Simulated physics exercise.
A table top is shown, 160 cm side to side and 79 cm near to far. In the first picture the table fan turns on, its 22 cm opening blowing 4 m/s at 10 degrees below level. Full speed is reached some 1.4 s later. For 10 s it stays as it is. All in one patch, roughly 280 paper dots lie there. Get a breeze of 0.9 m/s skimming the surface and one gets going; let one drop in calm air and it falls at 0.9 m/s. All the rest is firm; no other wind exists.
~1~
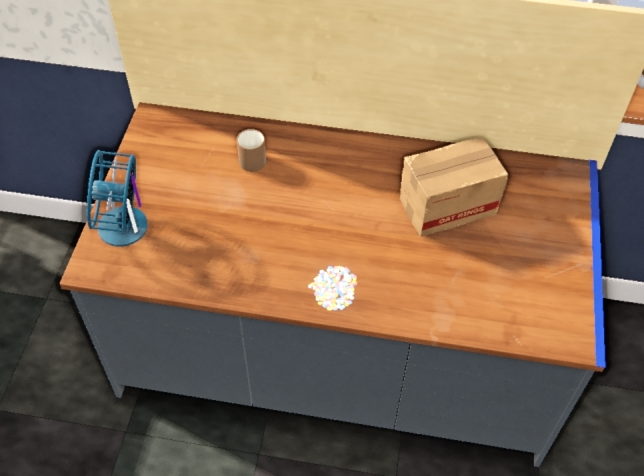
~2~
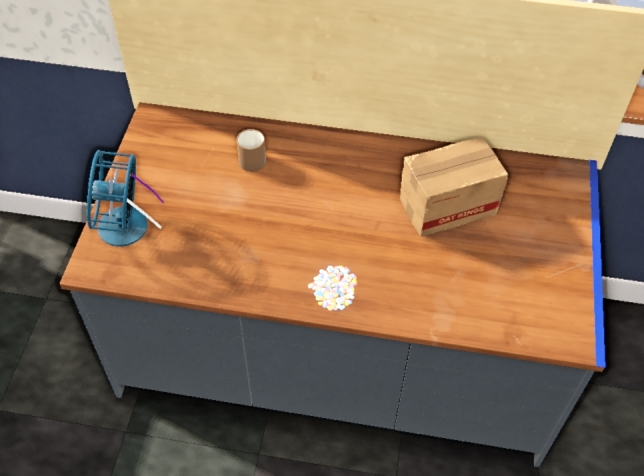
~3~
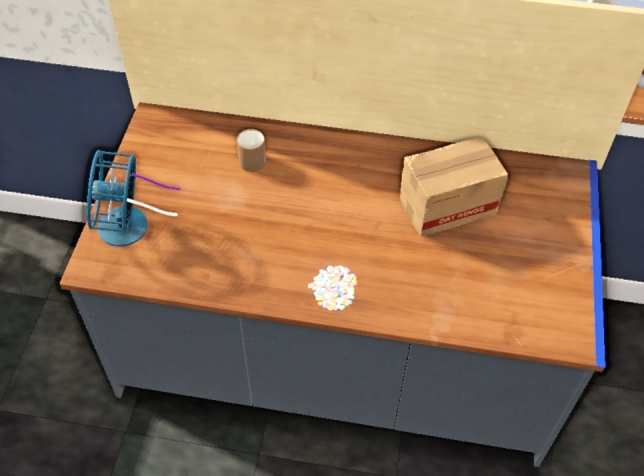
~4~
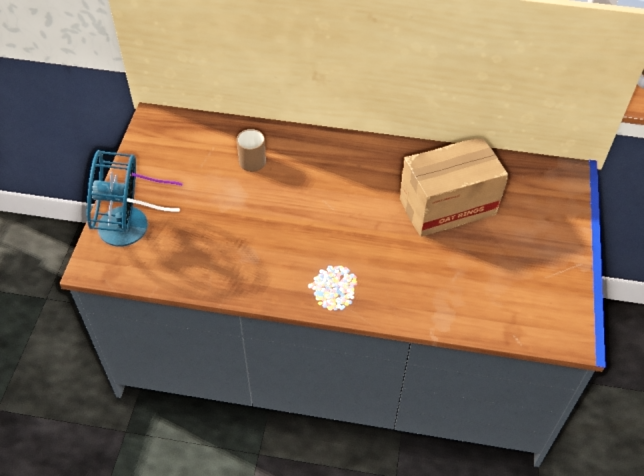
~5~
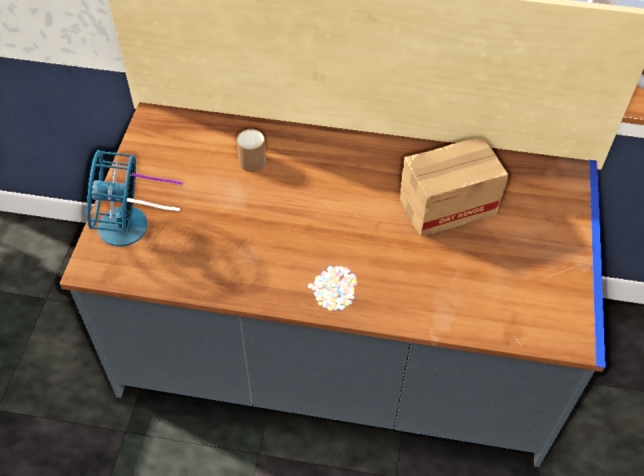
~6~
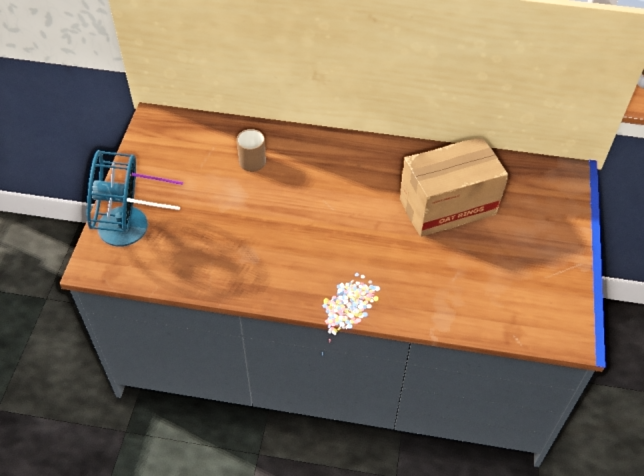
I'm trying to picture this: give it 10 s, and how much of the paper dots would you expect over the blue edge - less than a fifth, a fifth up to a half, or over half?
The part beyond that edge is going to stay below a fifth.
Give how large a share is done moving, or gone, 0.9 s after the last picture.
I would put it at around 90 %.
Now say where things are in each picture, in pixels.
In the first frame, the middle of the paper dots is near (334, 285), none has stirred yet and the mouth of the table fan is at (112, 192).
In the second frame, the middle of the paper dots is near (334, 285), none has stirred yet and the blue edge is centred on (601, 255).
In the third frame, the middle of the paper dots is near (334, 285), none has stirred yet, the top of a box is at (456, 165) and the top of a mug is at (251, 139).
In the fourth frame, the middle of the paper dots is near (334, 285) and none has stirred yet.
In the fifth frame, the middle of the paper dots is near (333, 285) and none has stirred yet.
In the sixth frame, the middle of the paper dots is near (351, 304), the farthest in sight from the table fan is at (376, 299) and about 85 % have left their places.
Then, 0.9 s after the last picture, 9 % are on the move or not yet settled, 0 % are over the blue edge.
Then, 2.1 s after the last picture, 0 % are on the move or not yet settled, 0 % are over the blue edge.
Then, 4.4 s after the last picture, 0 % are on the move or not yet settled, 0 % are over the blue edge.
Then, 8.9 s after the last picture, at the end, 0 % are over the blue edge.
